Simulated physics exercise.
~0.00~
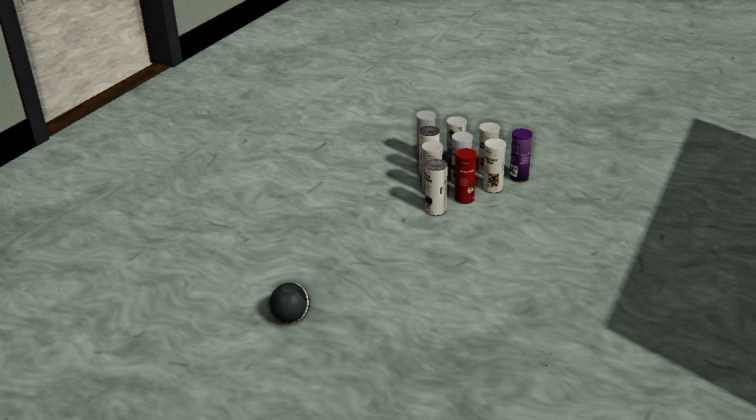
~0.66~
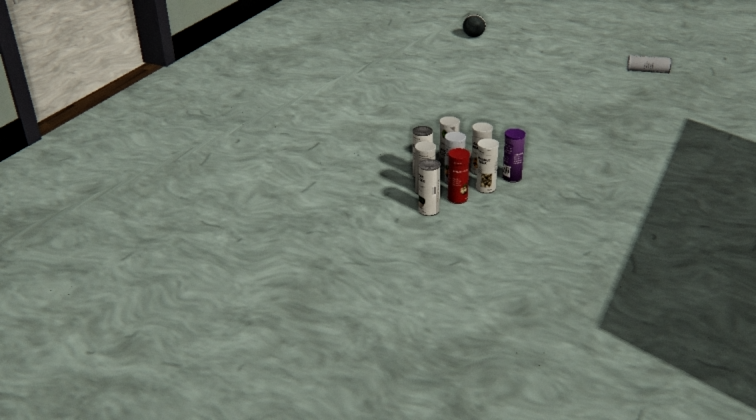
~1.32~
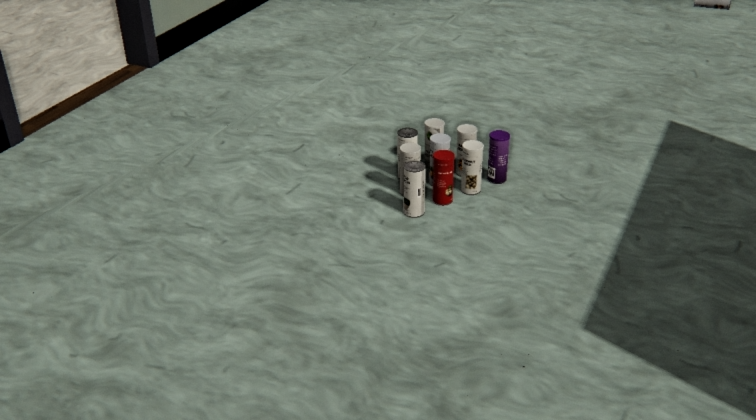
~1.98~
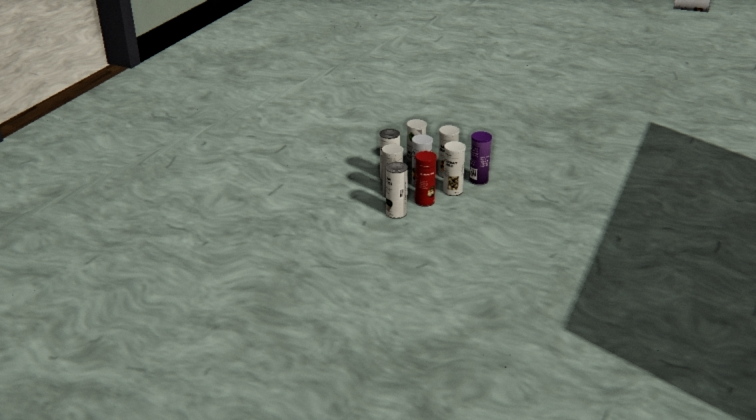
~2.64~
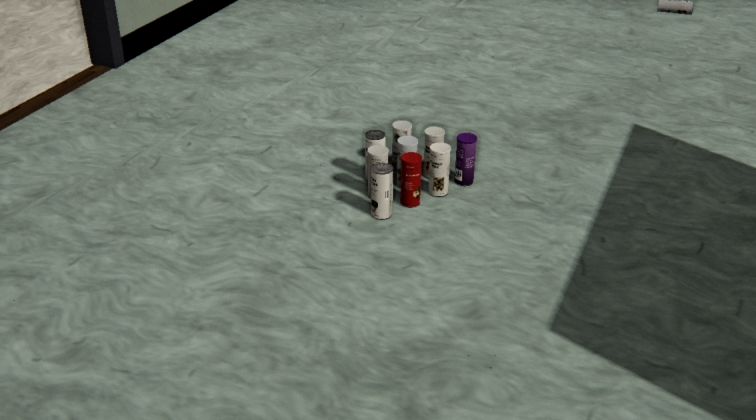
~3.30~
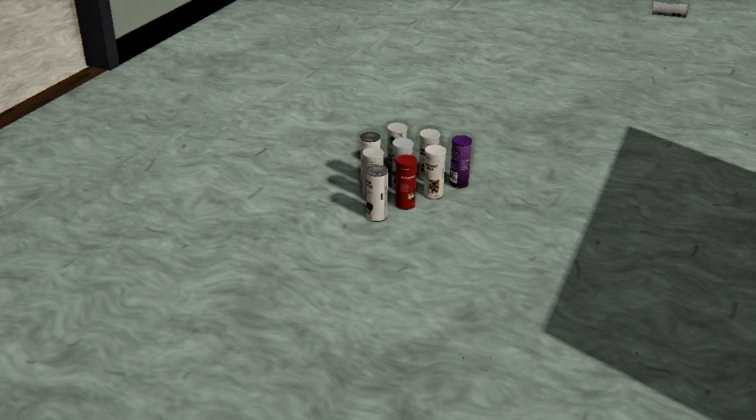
The clip opens on a mottled green floor, where mostly pale canisters, with one red and one purple, stand in a tight wedge as a dark ball approaches from the lower left. The ball travels up and to the right, and is next seen beyond the group, while a single pale canister lies on its side to the upper right. The ball then leaves view, and the fallen canister moves farther away toward the top right edge. As the view pans slightly right, the fallen canister lies still, and the others, including the red and purple ones, remain standing.
